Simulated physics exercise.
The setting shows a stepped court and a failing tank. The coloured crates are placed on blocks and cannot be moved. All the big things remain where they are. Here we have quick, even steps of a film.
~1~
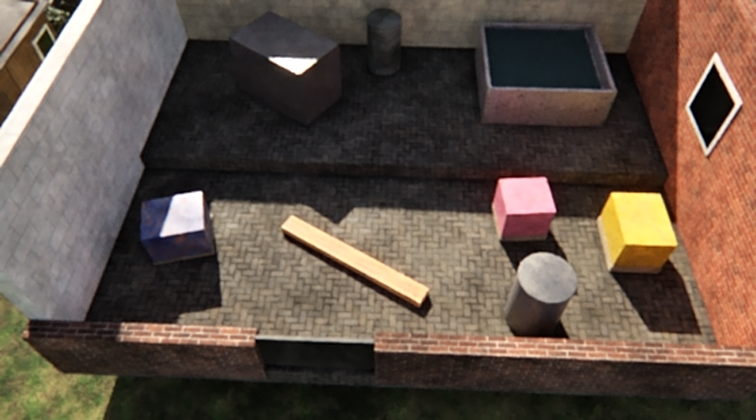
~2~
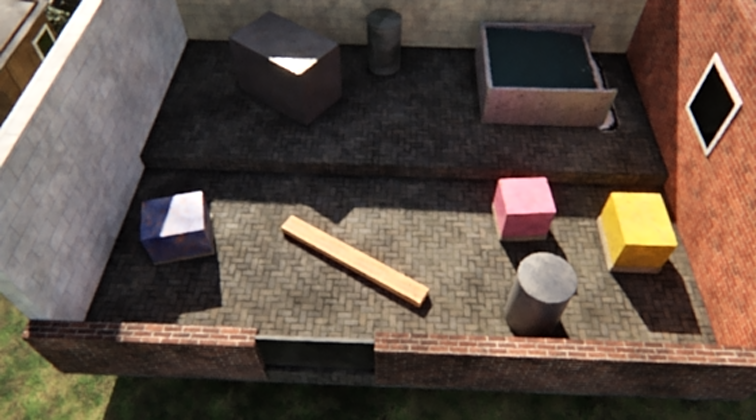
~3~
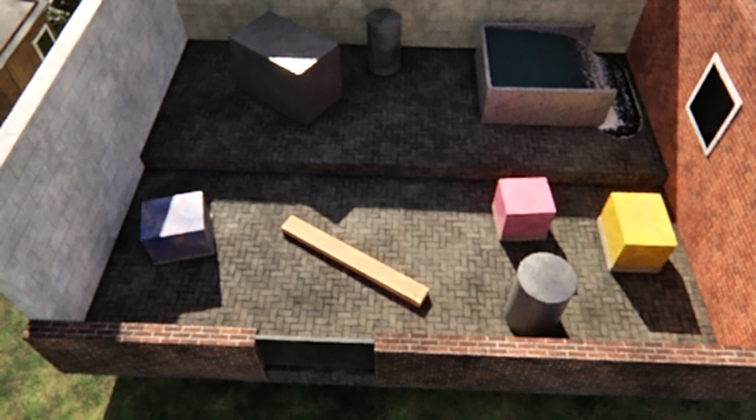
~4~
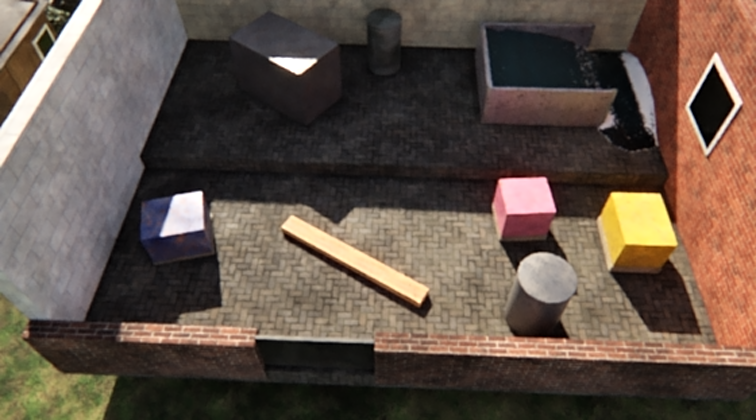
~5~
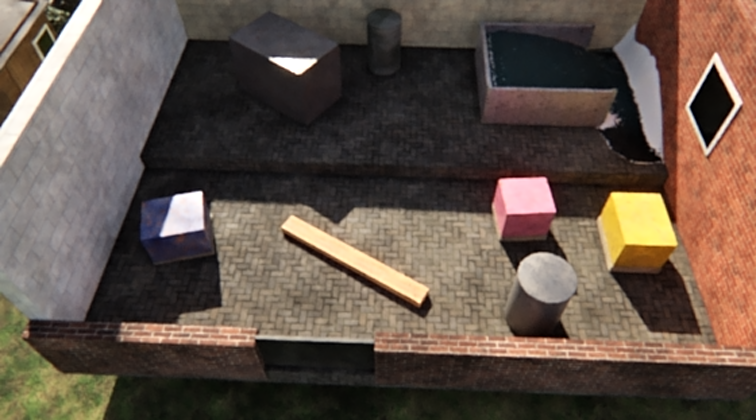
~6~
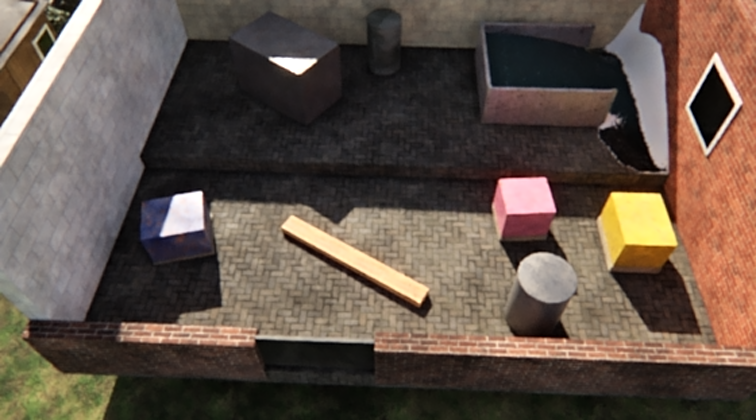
A walled, brick-paved court with a raised dark step at the back is seen from high above by a still camera. A dark block, a grey cylinder and an open water tank stand on the step, with a bluish cube, wooden beam, pink cube, another cylinder and yellow cube below. The tank's right side opens, and dark water pours out, spreading against the brick wall and forward along the step.
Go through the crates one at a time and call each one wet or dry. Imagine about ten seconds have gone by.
The yellow crate is wet. The blue crate is dry. The pink crate is wet.
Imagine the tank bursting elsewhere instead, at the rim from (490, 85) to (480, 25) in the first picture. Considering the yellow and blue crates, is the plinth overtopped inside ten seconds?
So the yellow crate remains untouched while the blue crate goes wet.
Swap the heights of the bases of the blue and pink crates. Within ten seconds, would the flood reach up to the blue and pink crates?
After the swap, blue avoids the flood while pink is flooded.
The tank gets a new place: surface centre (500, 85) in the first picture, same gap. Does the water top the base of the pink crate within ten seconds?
Result - pink gets flooded.
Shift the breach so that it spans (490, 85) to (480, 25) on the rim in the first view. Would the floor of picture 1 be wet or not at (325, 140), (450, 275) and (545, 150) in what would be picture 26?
Going through them in turn: Reached by the flood, then still unsoaked, then still unsoaked.
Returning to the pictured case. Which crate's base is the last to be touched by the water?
The blue crate.
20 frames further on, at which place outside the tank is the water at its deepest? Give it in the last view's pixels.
It should be close to (724, 372).
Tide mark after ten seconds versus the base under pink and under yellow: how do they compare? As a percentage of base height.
In order: 230% and 250%.
A moment on, water covers 10 % of the floor; the yellow crate water round its plinth, the blue crate not reached, the pink crate not reached.
Next, water covers 20 % of the floor; the yellow crate water round its plinth, the blue crate not reached, the pink crate water round its plinth.
Then, water covers 35 % of the floor; the yellow crate water round its plinth, the blue crate not reached, the pink crate water round its plinth.
Later, water covers 60 % of the floor; the yellow crate water round its plinth, the blue crate not reached, the pink crate water round its plinth.
In the end, water covers 75 % of the floor; the yellow crate was topped, the blue crate stayed above the water, the pink crate was topped.
